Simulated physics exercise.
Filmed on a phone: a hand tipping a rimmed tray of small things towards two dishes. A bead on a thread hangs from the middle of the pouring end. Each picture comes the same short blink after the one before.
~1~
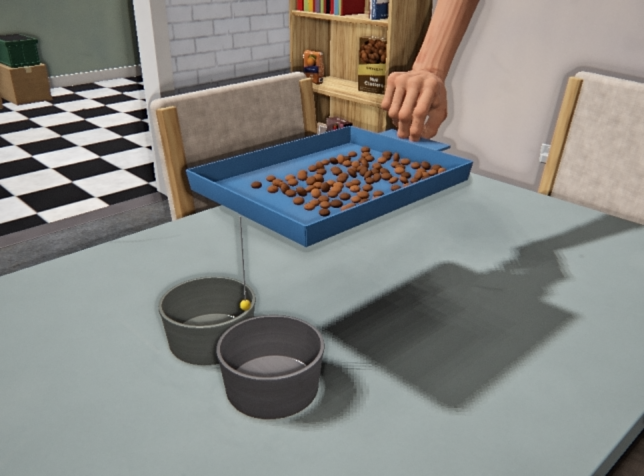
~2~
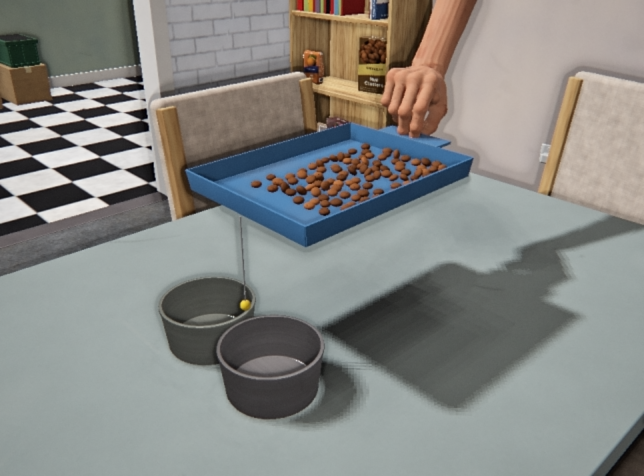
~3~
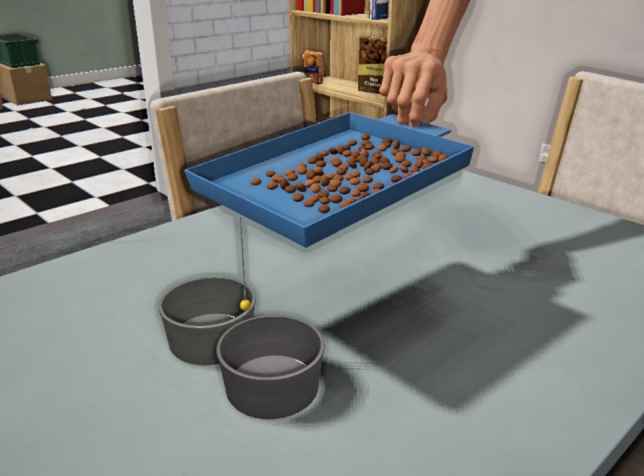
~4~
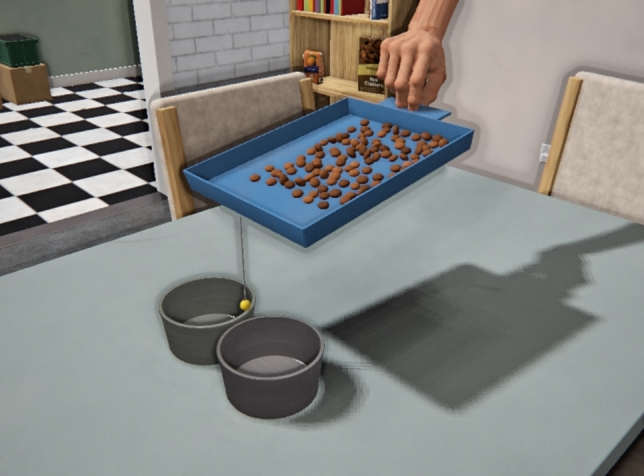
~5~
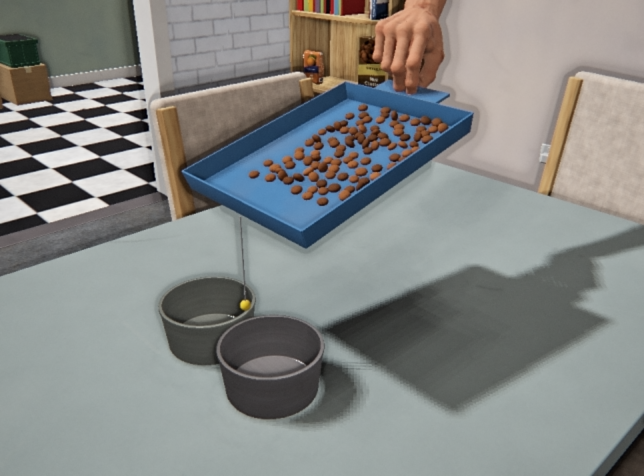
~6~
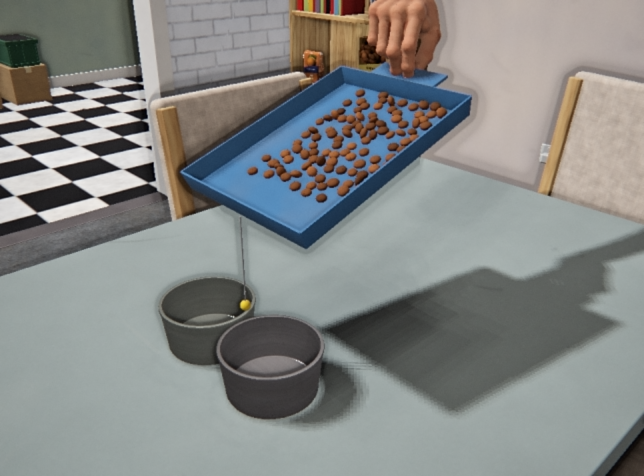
A hand lifts the far side of a blue rimmed tray above a grey-green table, seen from slightly above in a room with pale chairs, a bookshelf and a black-and-white checked floor. Brown kibble lies scattered across the tray, with two dark grey dishes below and a yellow bead hanging on a thread. The tray tilts gradually steeper towards the dishes, its shadow shifting, while the camera stays still.
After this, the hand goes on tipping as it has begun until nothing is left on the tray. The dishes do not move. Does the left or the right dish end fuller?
Fuller: The right dish.
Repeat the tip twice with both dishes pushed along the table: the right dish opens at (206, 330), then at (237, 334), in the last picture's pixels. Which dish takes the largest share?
At the first place right, at the second right.
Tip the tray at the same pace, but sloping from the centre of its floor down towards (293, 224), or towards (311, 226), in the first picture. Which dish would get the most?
In turn: The right dish; the right-hand dish.
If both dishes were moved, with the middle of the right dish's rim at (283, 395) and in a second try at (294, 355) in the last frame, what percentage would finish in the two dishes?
First some 80, then 40 per cent.
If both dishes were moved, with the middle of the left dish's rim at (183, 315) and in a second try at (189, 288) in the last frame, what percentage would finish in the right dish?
Near 60 % and 40 %.
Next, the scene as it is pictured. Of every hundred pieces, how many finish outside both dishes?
Some 50 per cent.
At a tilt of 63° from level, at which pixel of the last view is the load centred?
At about (255, 203).
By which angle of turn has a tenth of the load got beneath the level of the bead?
Around 80° of tilt.
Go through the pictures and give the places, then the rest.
In the first frame, corners of the pouring end (190, 170) and (306, 224), level; middle of the load (356, 183), bits of dog kibble; left dish (169, 334); right dish (230, 385); bead on its thread (246, 305).
In the second frame, corners of the pouring end (190, 170) and (305, 224), level; middle of the load (356, 181).
In the third frame, corners of the pouring end (189, 170) and (305, 225), tipped barely, level across its low end; middle of the load (356, 174).
In the fourth frame, corners of the pouring end (187, 170) and (303, 226), tipped a little, level across its low end; middle of the load (355, 165).
In the fifth frame, corners of the pouring end (186, 170) and (302, 228), tipped a little, level across its low end; middle of the load (354, 155).
In the sixth frame, corners of the pouring end (184, 171) and (300, 230), tipped clearly, level across its low end; middle of the load (352, 146); left dish (169, 334); right dish (230, 385).
Just after the last frame, tray tipped steeply; almost all on the tray; just a few in the air.
A moment on, tray tipped past a quarter turn; the larger part on the tray; about a tenth in the right dish; just a few in the left dish; about a tenth outside both; just a few in the air.
Further on, tray tipped past a quarter turn; roughly a third in the right dish; about a tenth in the left dish; roughly half outside both.
When it is over, tray tipped past a quarter turn; roughly a third in the right dish; about a tenth in the left dish; roughly half outside both.
